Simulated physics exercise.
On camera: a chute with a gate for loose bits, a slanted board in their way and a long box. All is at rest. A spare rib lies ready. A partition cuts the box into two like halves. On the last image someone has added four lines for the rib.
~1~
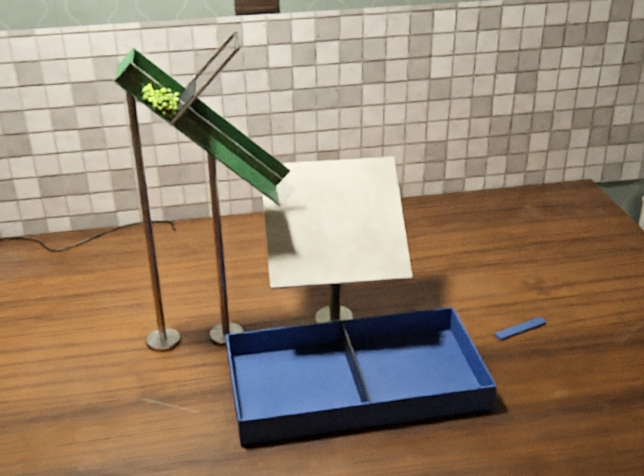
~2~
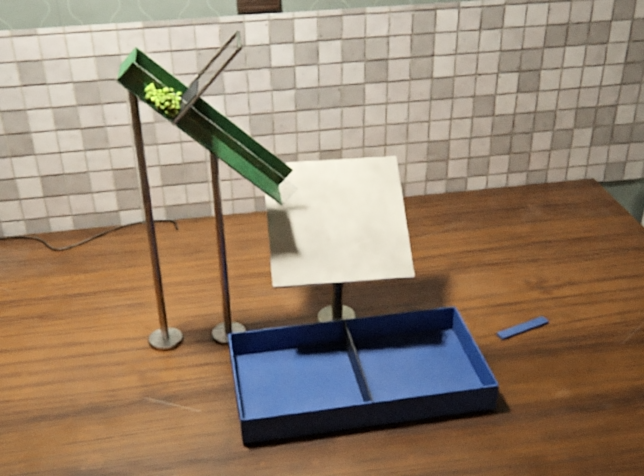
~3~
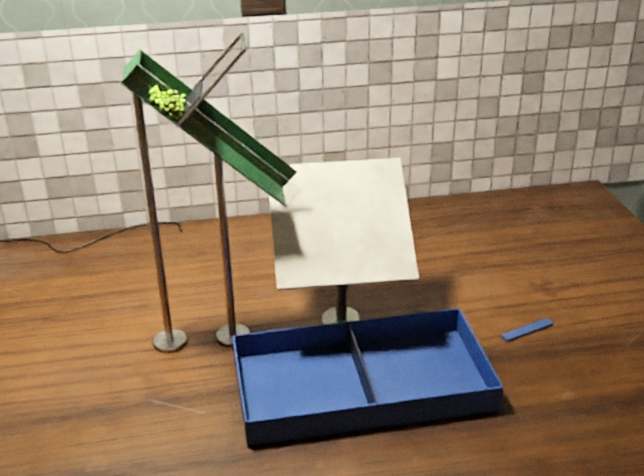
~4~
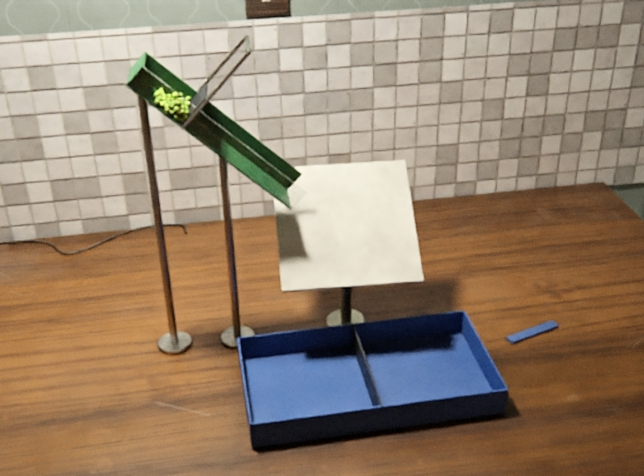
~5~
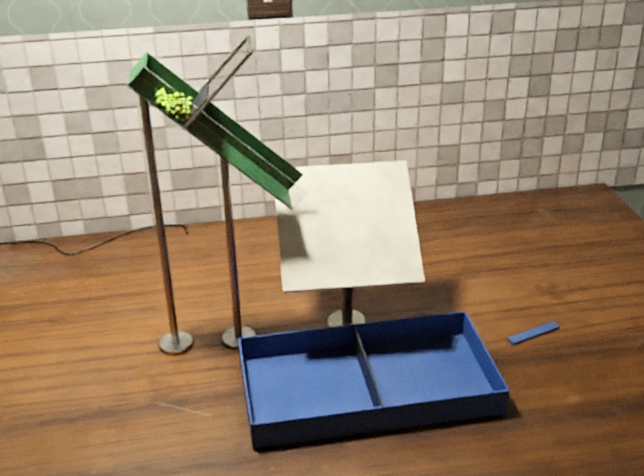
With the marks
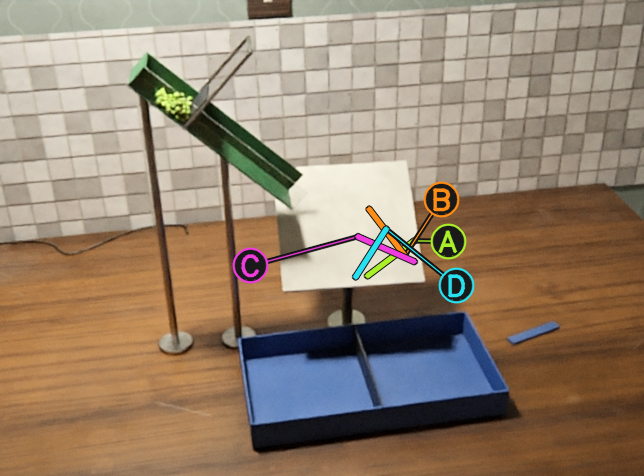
In this clip, small yellow-green pieces rest behind a closed gate in a sloping green chute, near a tilted white board and a divided blue box on a wooden table; nothing moves except the view, which shifts slightly.
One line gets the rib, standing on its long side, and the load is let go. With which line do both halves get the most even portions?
A beats the others.
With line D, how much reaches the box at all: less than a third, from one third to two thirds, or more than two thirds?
More than two thirds.
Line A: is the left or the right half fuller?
Left.
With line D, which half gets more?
Left.
On the marked copy, line A from (414, 240) to (367, 275); line B from (369, 209) to (404, 255); line C from (357, 236) to (414, 261); line D from (386, 228) to (355, 276).
For line A, of what is caught, roughly two thirds in the left half, roughly a third in the right.
For line B, of what is caught, about a tenth in the left half, the larger part in the right.
For line C, of what is caught, roughly a quarter in the left half, the larger part in the right.
For line D, of what is caught, the larger part in the left half, about a tenth in the right.
